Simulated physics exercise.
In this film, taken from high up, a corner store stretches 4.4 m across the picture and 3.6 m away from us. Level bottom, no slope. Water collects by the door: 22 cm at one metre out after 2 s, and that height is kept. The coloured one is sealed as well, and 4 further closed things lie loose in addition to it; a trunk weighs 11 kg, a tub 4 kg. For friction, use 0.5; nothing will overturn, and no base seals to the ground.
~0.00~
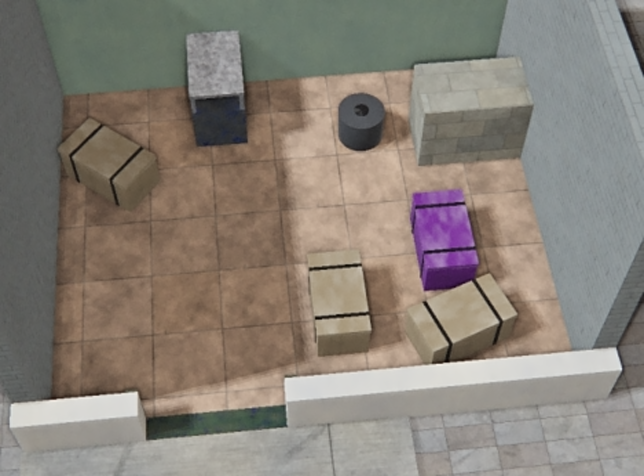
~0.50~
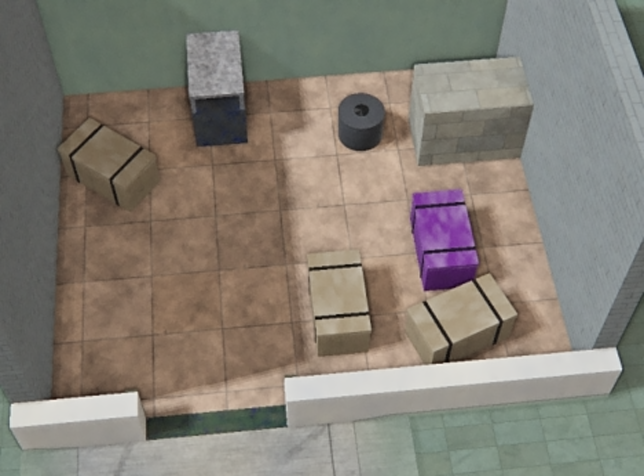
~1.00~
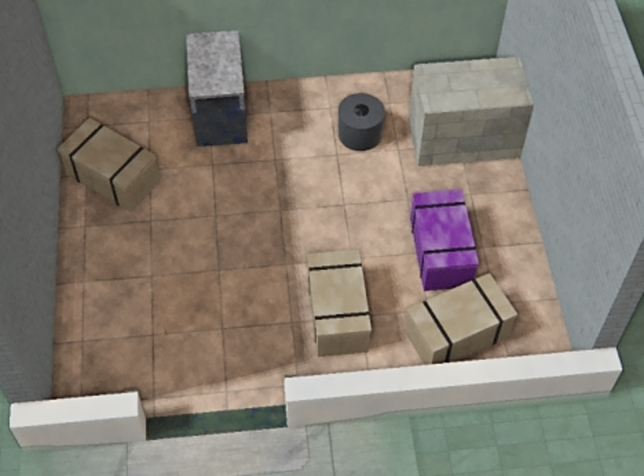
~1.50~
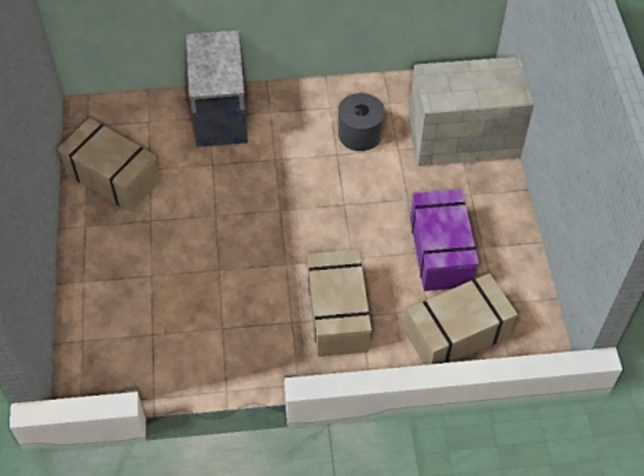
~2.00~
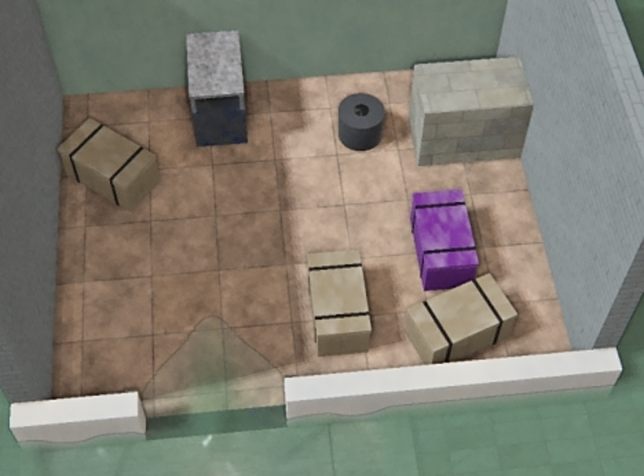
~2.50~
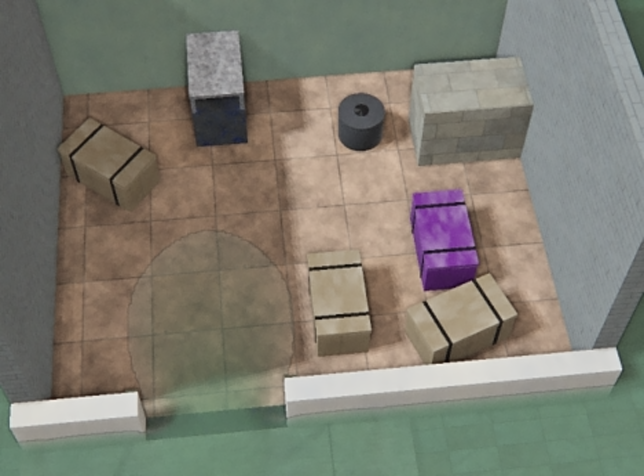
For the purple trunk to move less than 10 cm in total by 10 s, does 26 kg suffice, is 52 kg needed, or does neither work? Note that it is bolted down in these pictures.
The modest weight is adequate.
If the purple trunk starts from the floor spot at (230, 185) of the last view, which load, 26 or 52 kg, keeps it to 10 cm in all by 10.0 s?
The answer: No weight will do.
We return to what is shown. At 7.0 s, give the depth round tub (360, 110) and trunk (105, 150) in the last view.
Roughly 14 and 14 cm.
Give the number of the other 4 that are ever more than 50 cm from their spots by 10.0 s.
That adds up to 2.
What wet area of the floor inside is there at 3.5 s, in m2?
Some 7.0 m2 of it.
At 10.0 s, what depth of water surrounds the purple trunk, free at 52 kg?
Depth: Approx. 5 cm.
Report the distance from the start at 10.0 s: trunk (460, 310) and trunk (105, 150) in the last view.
In that order: 0 cm, 60 cm.
After 3.5 s the purple trunk would be 0 cm from its start with 26 kg and 0 cm from its start with 52 kg; 0 cm of water round it then.
After 4.5 s the purple trunk would be 0 cm from its start with 26 kg and 0 cm from its start with 52 kg; 0 cm of water round it then.
After 7.0 s the purple trunk would be 0 cm from its start with 26 kg and 0 cm from its start with 52 kg; 1 cm of water round it then.
After 10.0 s the purple trunk would be 0 cm from its start with 26 kg and 0 cm from its start with 52 kg; 5 cm of water round it then.
